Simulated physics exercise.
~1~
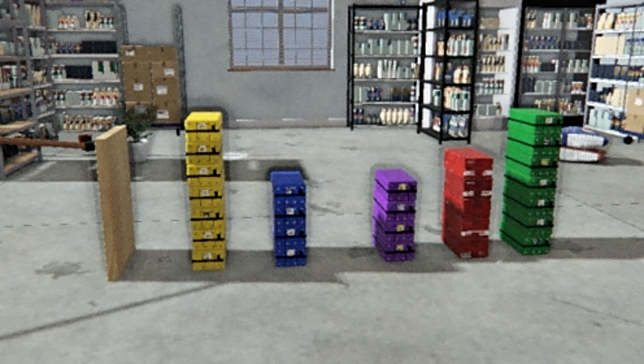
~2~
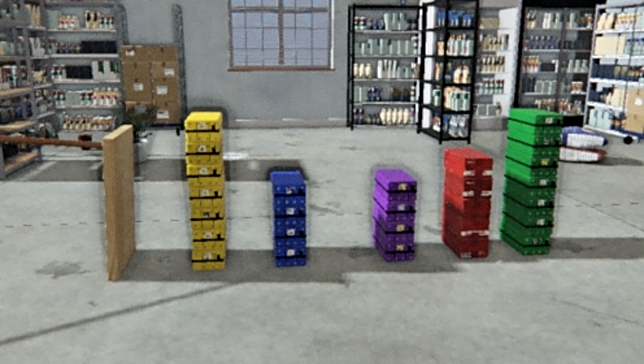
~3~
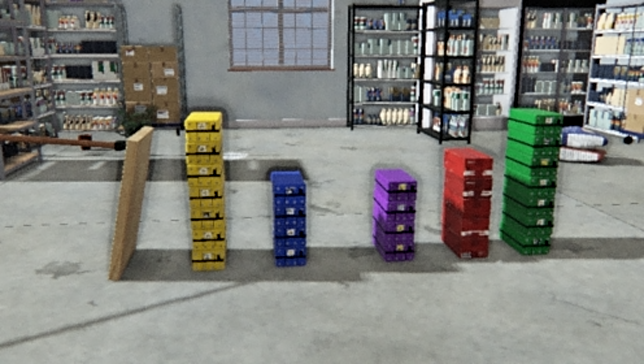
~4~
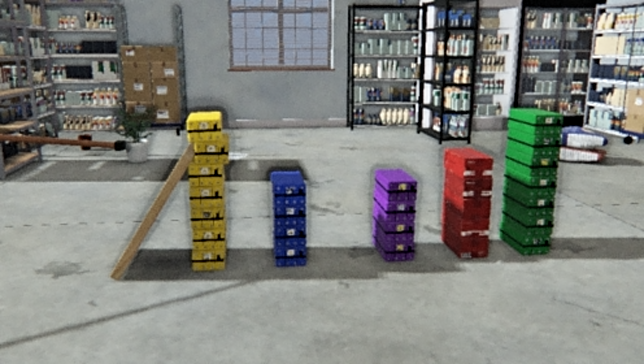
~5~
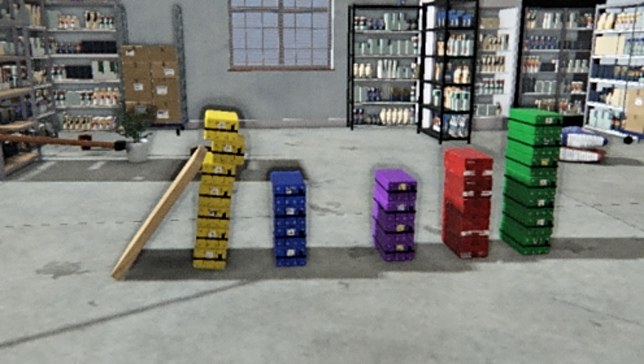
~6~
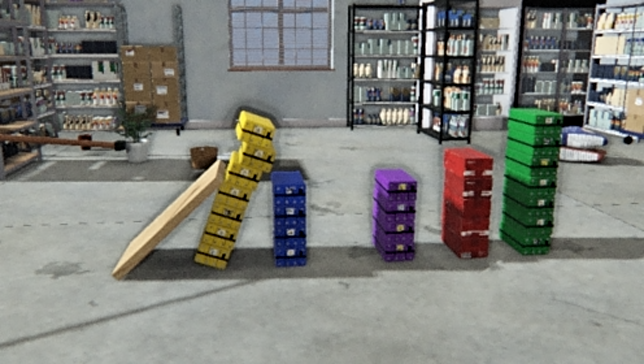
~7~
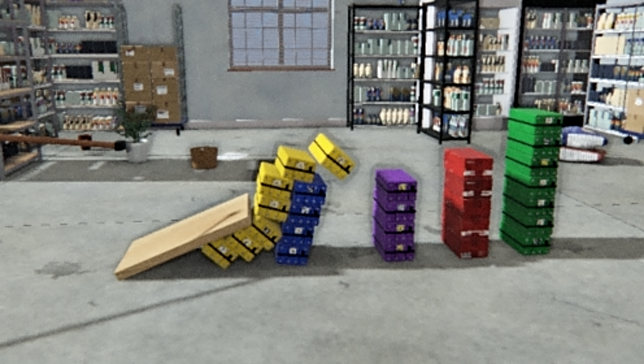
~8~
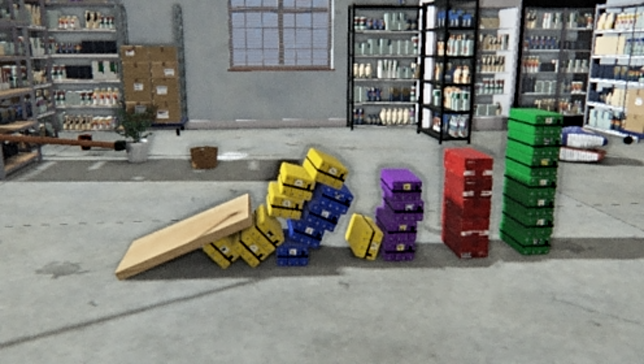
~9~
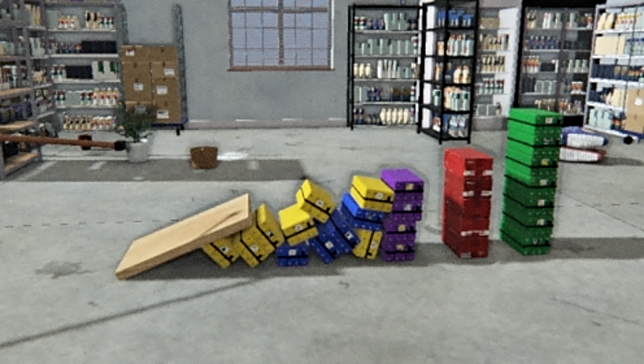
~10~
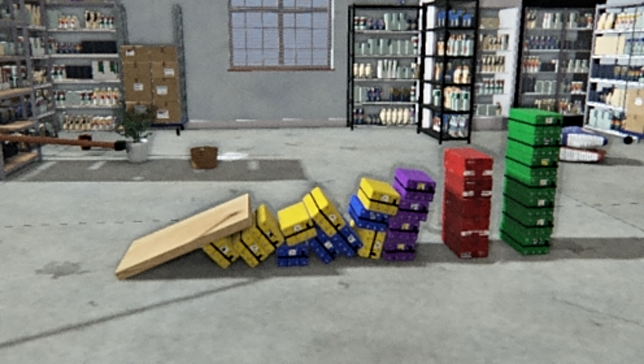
In a warehouse, a pushed board topples yellow and blue boxes against the still-standing purple stack.
